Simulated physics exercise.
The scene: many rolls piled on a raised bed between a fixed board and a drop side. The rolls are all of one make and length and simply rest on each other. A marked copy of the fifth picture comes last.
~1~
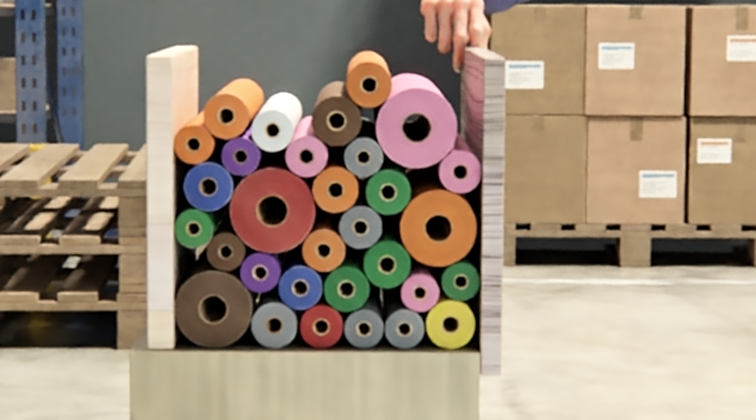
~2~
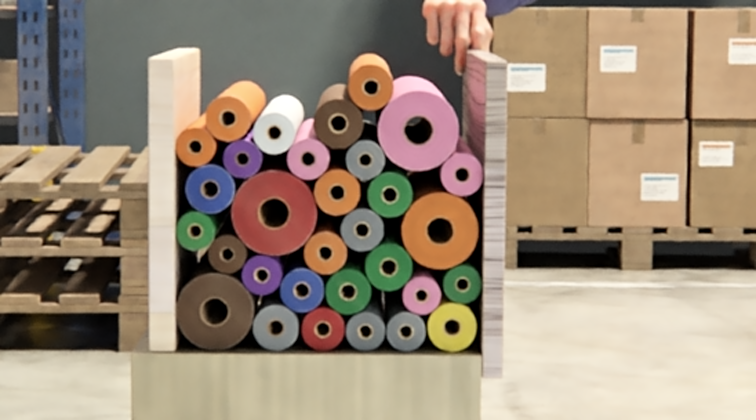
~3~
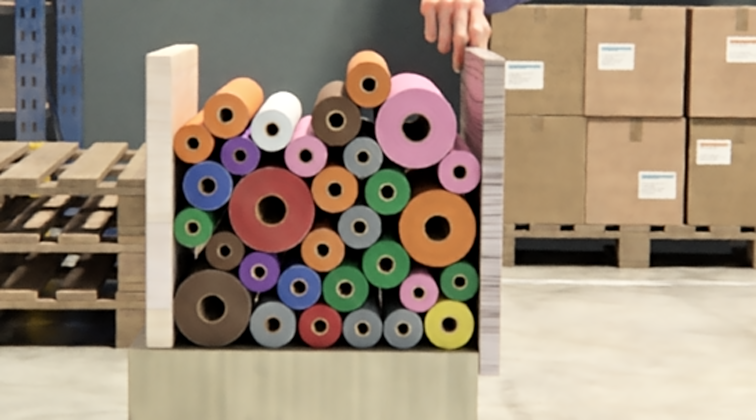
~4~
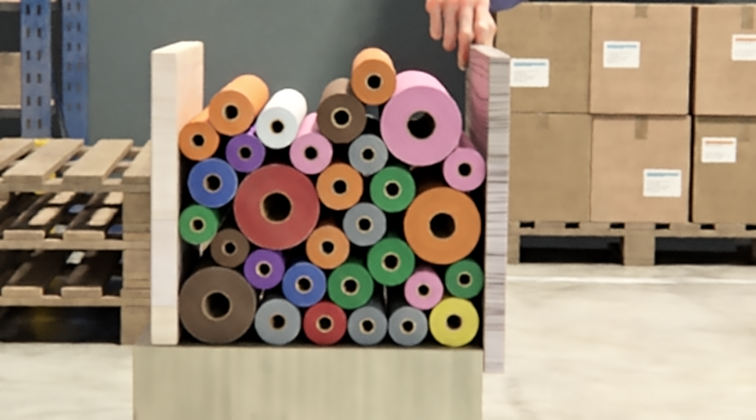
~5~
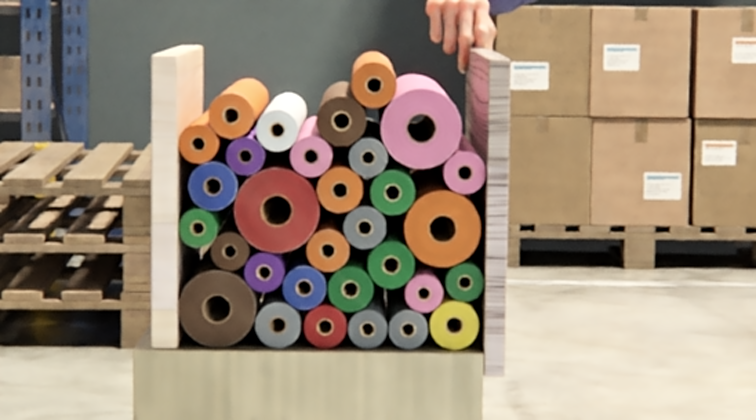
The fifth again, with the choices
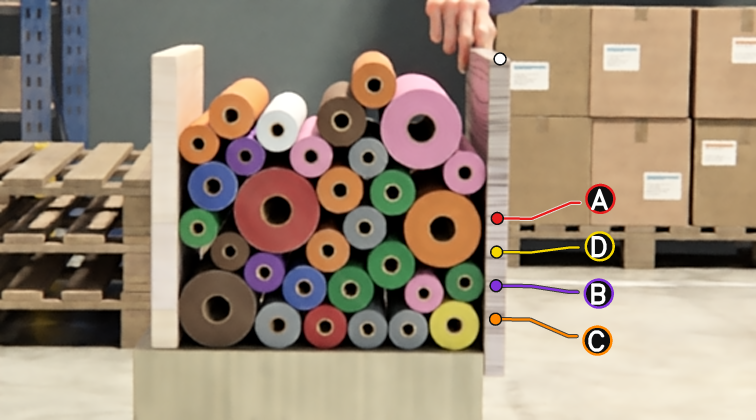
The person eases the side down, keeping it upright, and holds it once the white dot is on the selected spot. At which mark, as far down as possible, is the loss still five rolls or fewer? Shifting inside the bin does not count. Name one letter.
Mark B is as low as it can go.
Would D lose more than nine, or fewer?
At D, fewer than nine.
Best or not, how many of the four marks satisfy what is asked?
Three of them.
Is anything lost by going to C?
Yes.
On the marked copy, A at (497, 219); B at (496, 286); C at (495, 319); D at (497, 252); the white dot at (500, 59).
Following B. Soon after the start, top of the board (487, 154).
Later, top of the board (486, 260).
In the end, top of the board (485, 284), three out over the board.
As for the rest, A three out over the board; C more than five out over the board; D three out over the board.
